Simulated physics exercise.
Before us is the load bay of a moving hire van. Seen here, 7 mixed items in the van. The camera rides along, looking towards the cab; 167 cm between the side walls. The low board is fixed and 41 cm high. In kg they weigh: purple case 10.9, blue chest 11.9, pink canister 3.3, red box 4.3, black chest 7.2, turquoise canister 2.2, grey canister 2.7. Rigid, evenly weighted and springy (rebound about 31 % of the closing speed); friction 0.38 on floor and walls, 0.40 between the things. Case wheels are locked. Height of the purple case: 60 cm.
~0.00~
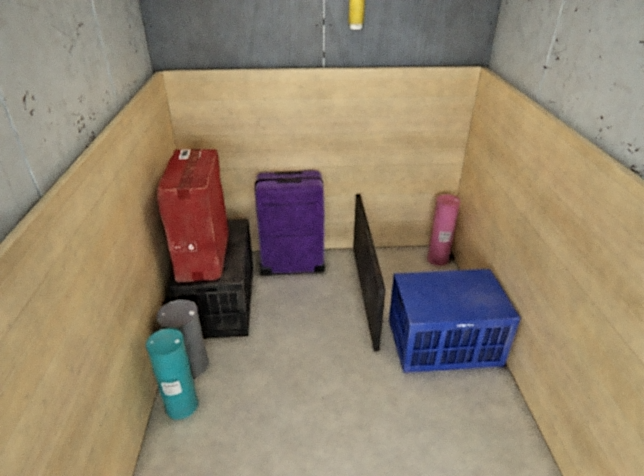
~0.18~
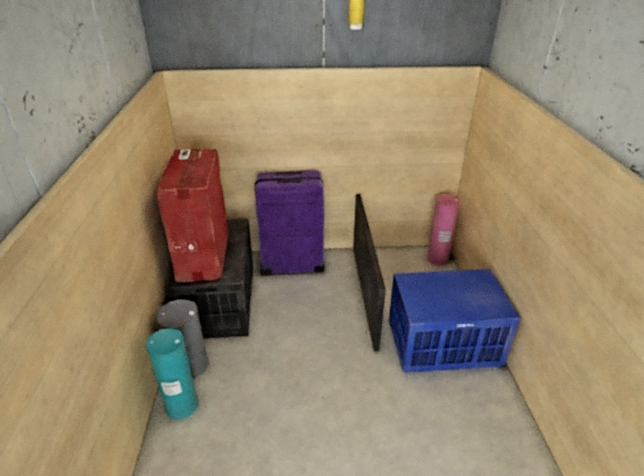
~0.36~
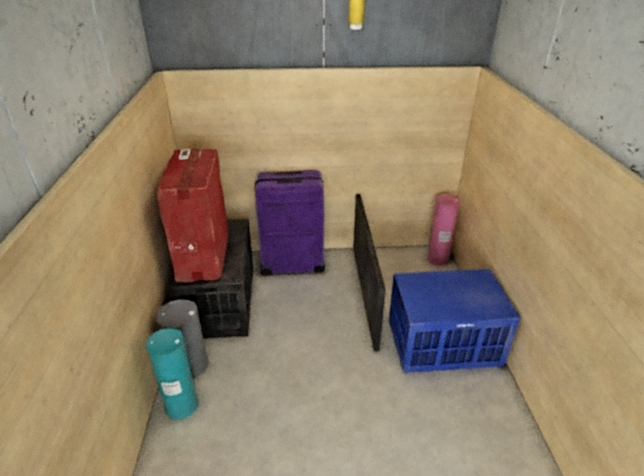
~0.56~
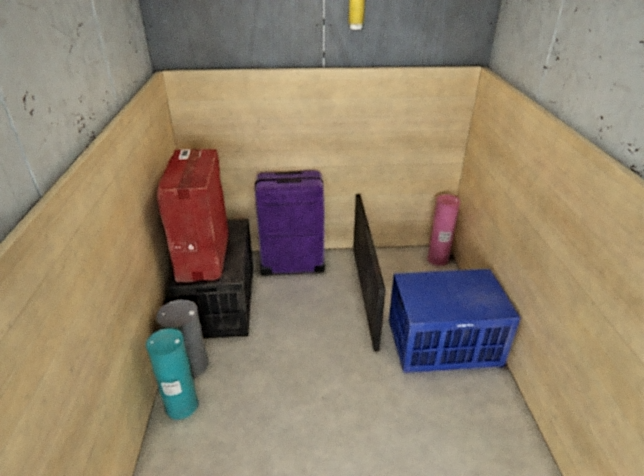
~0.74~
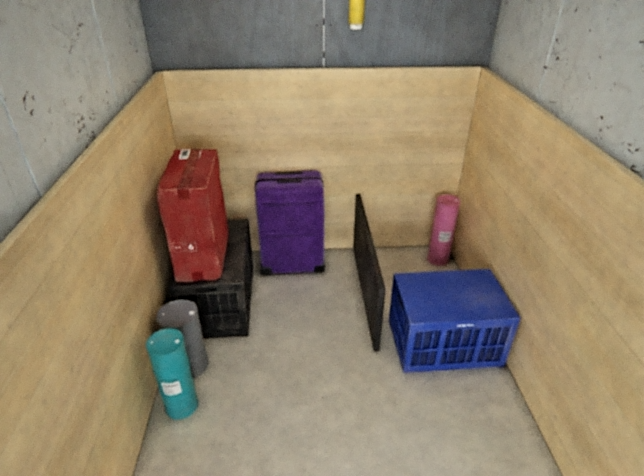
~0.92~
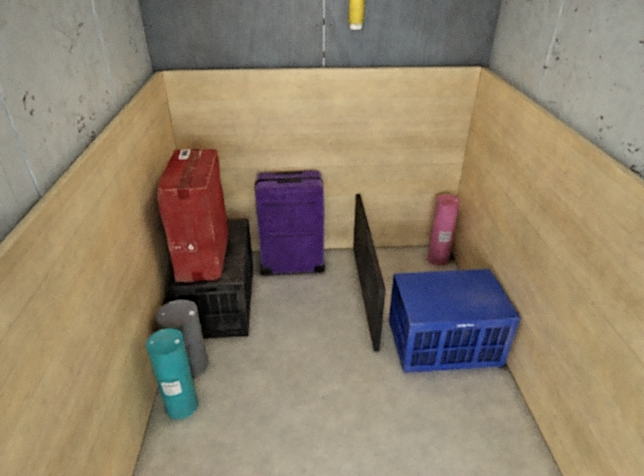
Nothing moves among the cases, chests and canisters standing inside the wood-lined load bay.
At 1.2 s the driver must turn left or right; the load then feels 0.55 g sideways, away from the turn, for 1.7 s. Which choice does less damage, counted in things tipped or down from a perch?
Less is lost turning right.
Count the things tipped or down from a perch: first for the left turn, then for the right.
Turning left 2, turning right 1.
Turning left. By 1.82 s, force 0.55 g right; purple case 14 cm from its spot near (314, 223); blue chest 2 cm from its spot near (452, 319); turquoise canister tilted 54°.
By 2.22 s, force 0.55 g right; purple case 21 cm from its spot near (325, 221); blue chest 2 cm from its spot near (452, 319); turquoise canister on its side.
By 2.62 s, force 0.55 g right; red box now down from a perch; purple case 21 cm from its spot near (325, 221); blue chest 2 cm from its spot near (452, 319).
When it is over (4.5 s), down from a perch, red box; lying over in the van, turquoise canister; not toppled but over 15 cm from the start, purple case, black chest and grey canister; the other 2 within 15 cm of the start. End places, in pixels of the last picture, purple case near (325, 221), blue chest near (452, 319).
Turning right instead, pink canister tipped over or down from a perch, 1 of 7 in all.
